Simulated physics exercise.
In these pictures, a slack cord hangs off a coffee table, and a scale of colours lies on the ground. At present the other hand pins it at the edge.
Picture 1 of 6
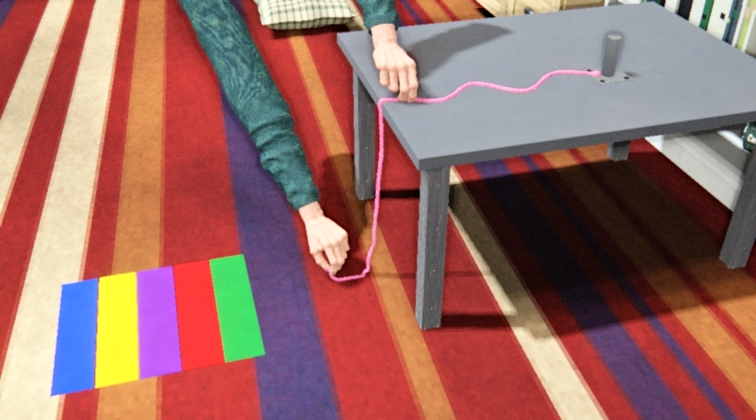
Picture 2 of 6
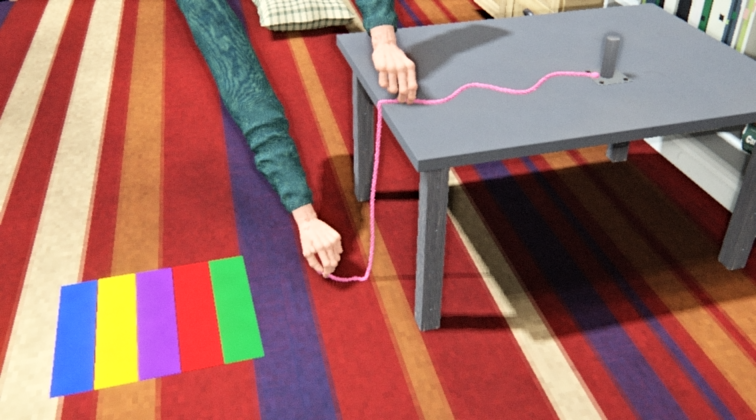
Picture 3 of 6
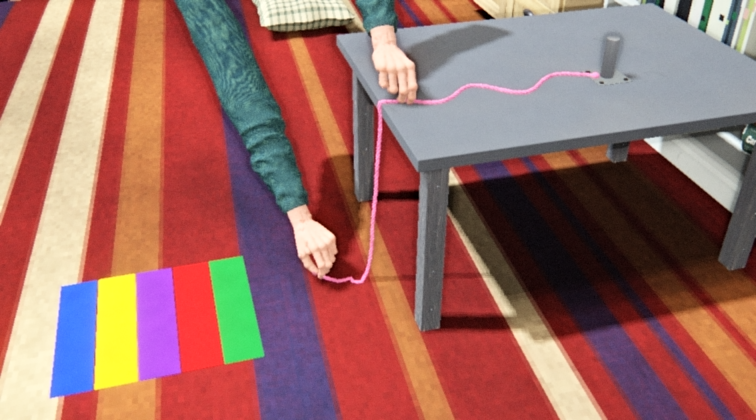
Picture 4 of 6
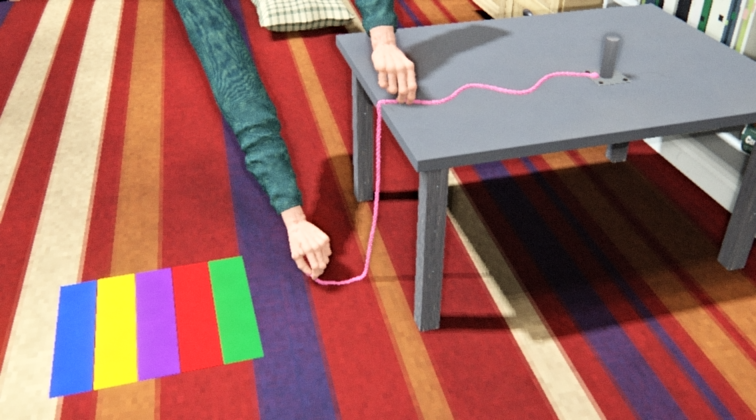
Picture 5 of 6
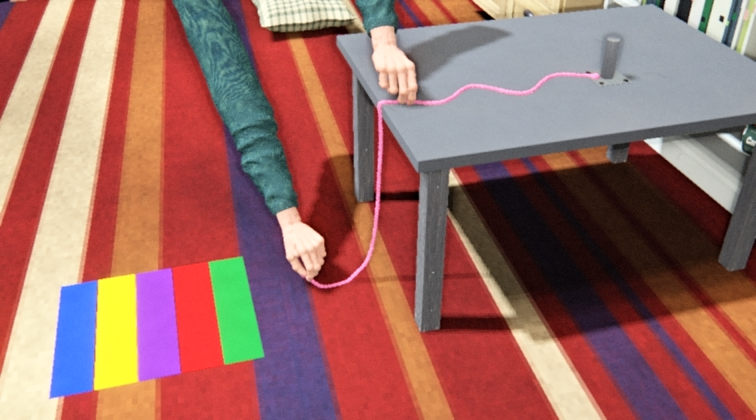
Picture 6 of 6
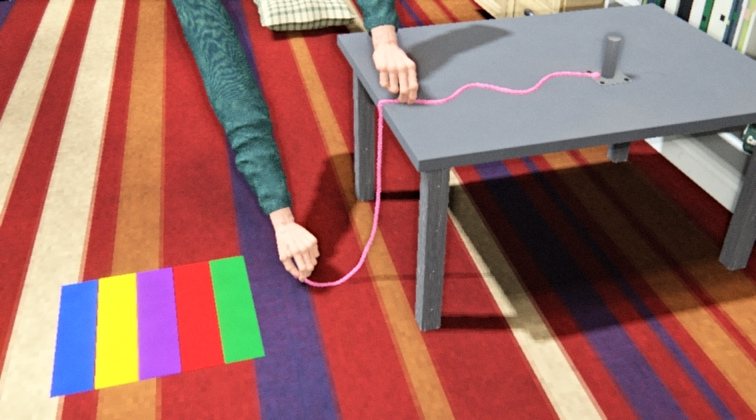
A hand slowly draws the hanging pink cord slightly left while another pins it.
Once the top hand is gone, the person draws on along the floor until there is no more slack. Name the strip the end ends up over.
Purple.
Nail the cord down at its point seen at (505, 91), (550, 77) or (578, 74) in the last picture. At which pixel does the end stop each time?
Going try by try, I'd put it close to (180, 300), then (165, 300), and finally (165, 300).
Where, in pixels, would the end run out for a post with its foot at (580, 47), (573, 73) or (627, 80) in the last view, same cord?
The places come out near (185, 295), (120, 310) and (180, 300).
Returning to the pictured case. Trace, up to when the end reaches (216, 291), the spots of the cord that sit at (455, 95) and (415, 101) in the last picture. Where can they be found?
The first goes to (425, 97), the other to (381, 108).
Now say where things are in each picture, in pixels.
The first picture shows end (331, 270); green (242, 338); red (201, 346); purple (160, 354); yellow (117, 362); blue (74, 370).
The second picture shows end (324, 273); cord through (558, 74) (503, 90) (440, 102) (379, 129) (372, 202) (370, 267).
The third picture shows end (319, 274).
The fourth picture shows end (312, 275); cord through (558, 75) (503, 91) (440, 102) (379, 129) (377, 202) (367, 267).
The fifth picture shows end (307, 277).
The sixth picture shows end (300, 277); cord through (559, 74) (504, 90) (441, 102) (380, 129) (378, 201) (360, 265).
Soon after, end near (216, 291); over green.
Then, end near (180, 298); over red.
At full stretch, end near (158, 302); over purple. The end stops over the purple strip.
